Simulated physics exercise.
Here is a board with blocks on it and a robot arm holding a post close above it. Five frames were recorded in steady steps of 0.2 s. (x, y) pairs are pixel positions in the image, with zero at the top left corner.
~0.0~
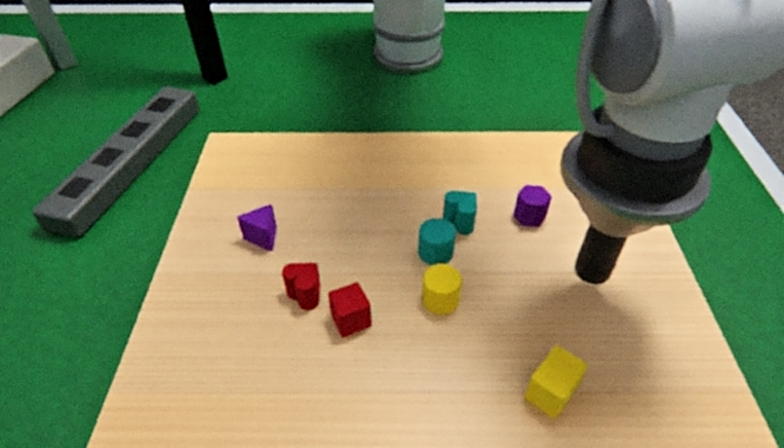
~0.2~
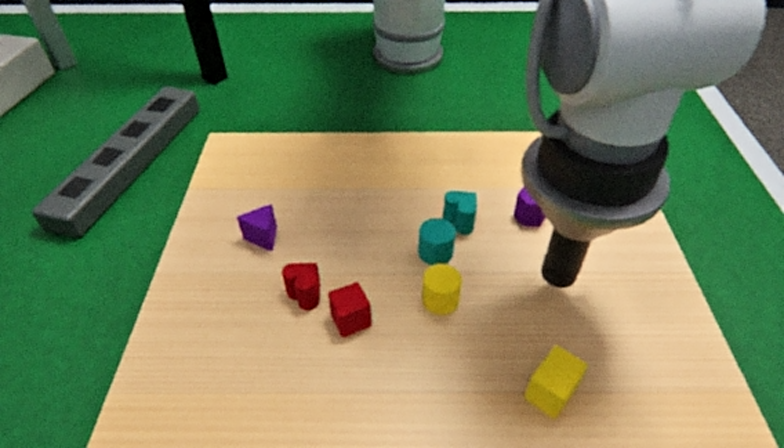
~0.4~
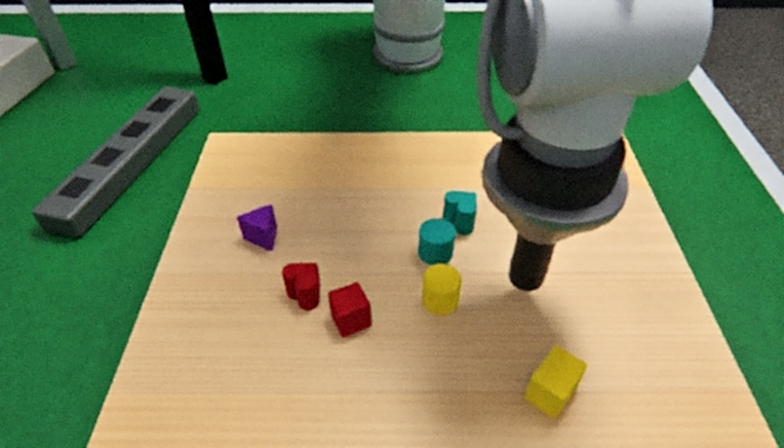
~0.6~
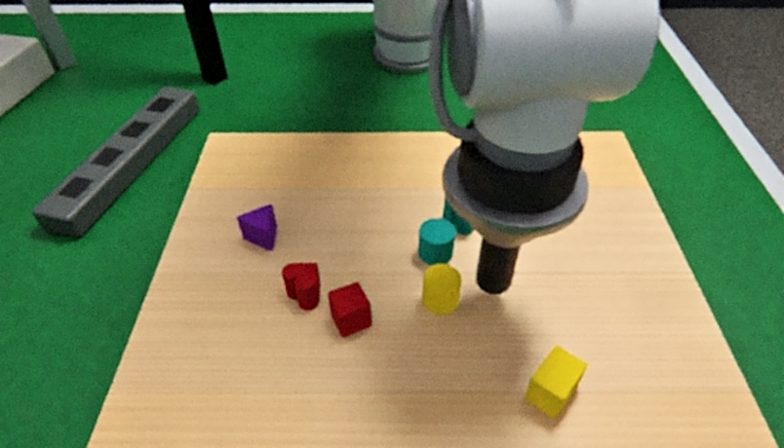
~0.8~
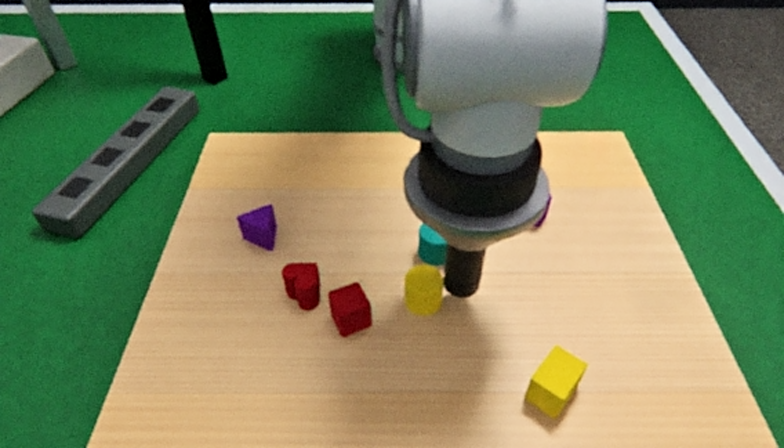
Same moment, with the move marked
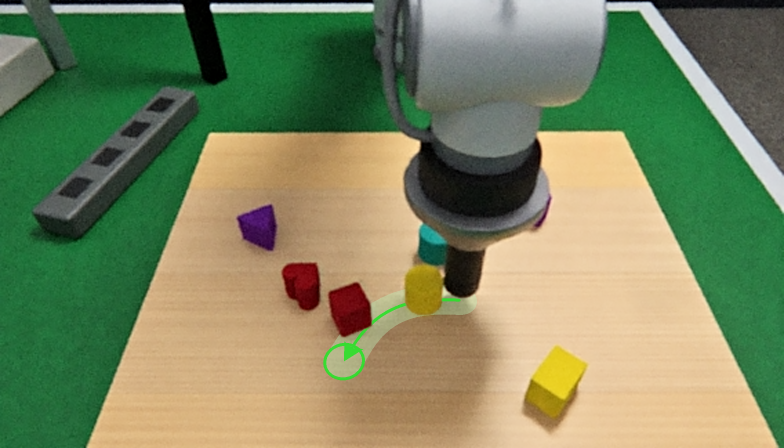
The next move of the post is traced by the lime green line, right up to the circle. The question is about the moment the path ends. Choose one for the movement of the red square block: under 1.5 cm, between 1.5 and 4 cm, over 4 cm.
Once the path ends, it will sit 1.5 to 4 cm from where it is now.
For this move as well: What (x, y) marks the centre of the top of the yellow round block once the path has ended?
By then it is at (349, 279).
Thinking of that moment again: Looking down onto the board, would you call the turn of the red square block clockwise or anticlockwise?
Seen from above, its turn is counter-clockwise.
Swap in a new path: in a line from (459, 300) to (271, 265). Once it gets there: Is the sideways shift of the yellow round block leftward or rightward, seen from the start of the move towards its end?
It's going to go left.
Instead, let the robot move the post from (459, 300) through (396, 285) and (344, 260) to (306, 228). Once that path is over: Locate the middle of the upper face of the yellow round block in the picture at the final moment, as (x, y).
Put as a pixel place, it's (329, 267).
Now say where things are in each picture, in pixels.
In the first frame, tip of the post (592, 272), middles of tops, red square block (349, 298), yellow round block (443, 278), turquoise round block (437, 230).
In the second frame, post (558, 275), nothing pushed.
In the third frame, post (526, 278), nothing pushed.
In the fourth frame, post (493, 281), nothing pushed.
In the fifth frame, post (461, 284), red square block (349, 298), yellow round block (424, 279), turquoise round block partly hidden.
The line goes from (459, 300) over (412, 303) and (371, 323) to (344, 361).
What follows on the original path. One third of the way, post (411, 287); red square block (345, 299); yellow round block (374, 279).
Two thirds of the way, post (369, 309); red square block (326, 304), turned 40° anticlockwise; yellow round block (347, 279).
At the end, post (342, 346); red square block (324, 305), turned 35° anticlockwise; yellow round block (349, 279); turquoise round block unmoved.
